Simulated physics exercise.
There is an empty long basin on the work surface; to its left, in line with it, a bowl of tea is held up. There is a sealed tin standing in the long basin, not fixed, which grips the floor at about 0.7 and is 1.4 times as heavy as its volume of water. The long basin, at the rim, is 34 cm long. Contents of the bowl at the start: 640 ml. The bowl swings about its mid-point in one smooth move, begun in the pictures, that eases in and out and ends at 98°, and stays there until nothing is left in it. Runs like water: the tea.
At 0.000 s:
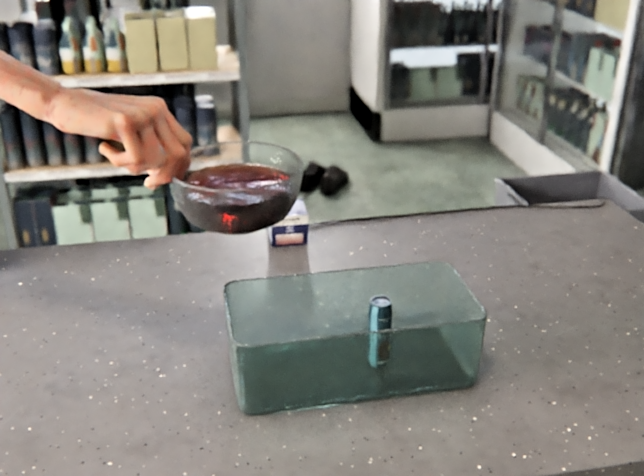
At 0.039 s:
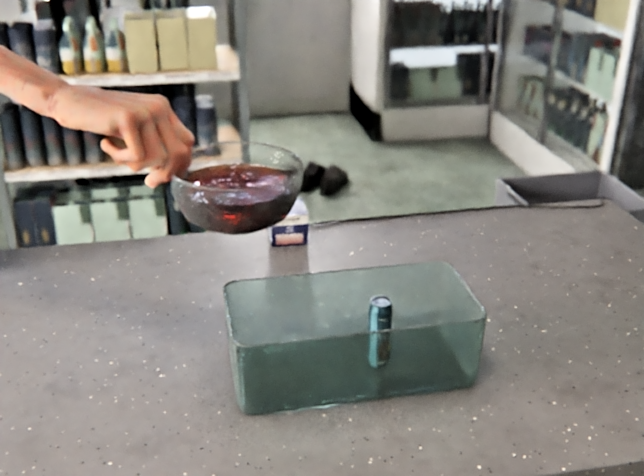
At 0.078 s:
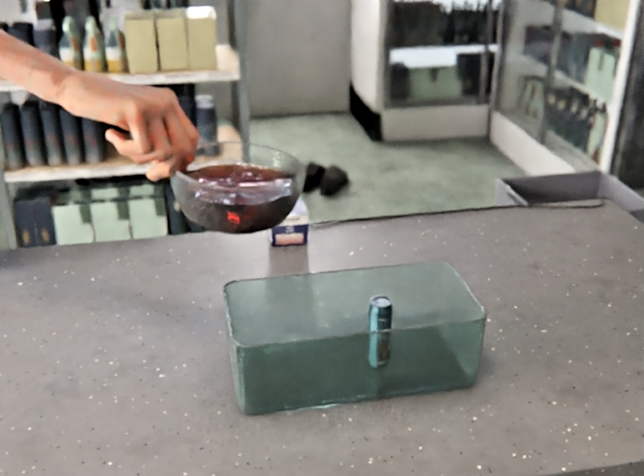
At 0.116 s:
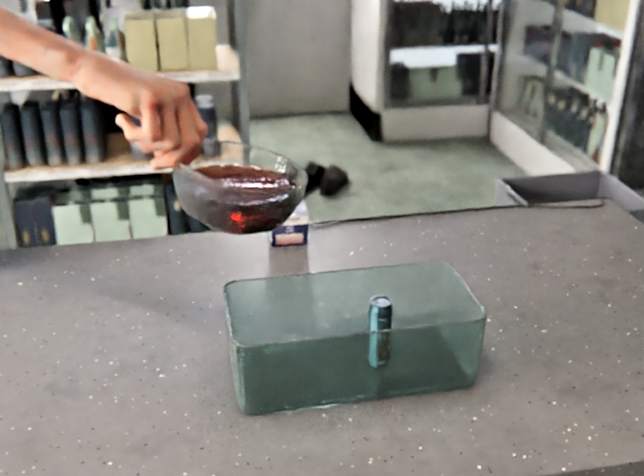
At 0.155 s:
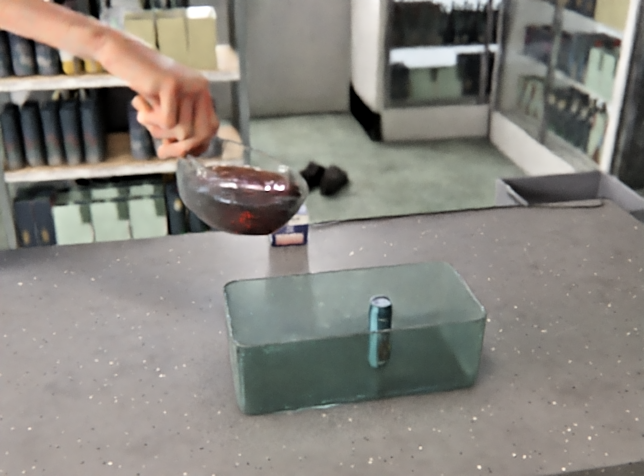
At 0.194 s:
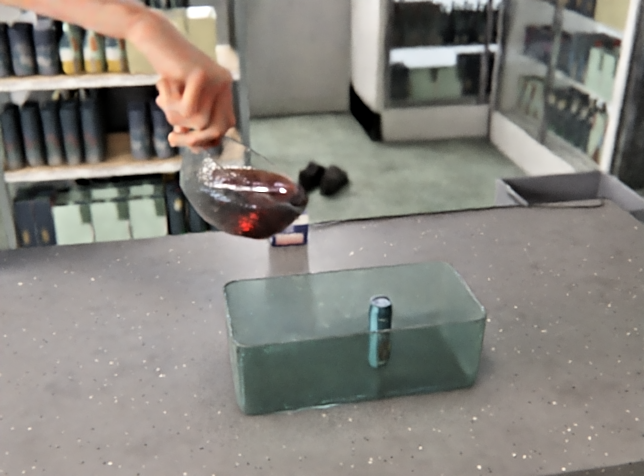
A hand holding a glass bowl of dark red tea and steadily tilting it rightward beside a long greenish basin on a speckled counter.
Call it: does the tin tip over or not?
It does not.
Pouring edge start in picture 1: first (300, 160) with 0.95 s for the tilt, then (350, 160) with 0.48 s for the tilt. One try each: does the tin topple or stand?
First it stays on its base; then it stays on its base.
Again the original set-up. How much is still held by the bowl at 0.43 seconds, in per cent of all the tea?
16 %.
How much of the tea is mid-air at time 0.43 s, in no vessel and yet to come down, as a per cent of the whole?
Roughly 64 percent.
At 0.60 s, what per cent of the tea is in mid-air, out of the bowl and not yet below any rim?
Estimate: About 8 in a hundred.
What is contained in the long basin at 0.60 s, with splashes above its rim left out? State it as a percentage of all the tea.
I'd put it at roughly 90 per cent.
Then, 0.43 s in, the tilt is 95° and 16 per cent is still to pour; the tin stands where it began.
Then, 0.60 s in, the tilt is 98° and 2 per cent is still to pour; the tin stands where it began.
Then, 0.78 s in, the tilt is 98° and 0 per cent is still to pour; the tin stands where it began.
Then, 0.98 s in, the tilt is 98° and 0 per cent is still to pour; the tin stands where it began.
Finally, the tin stands where it began.
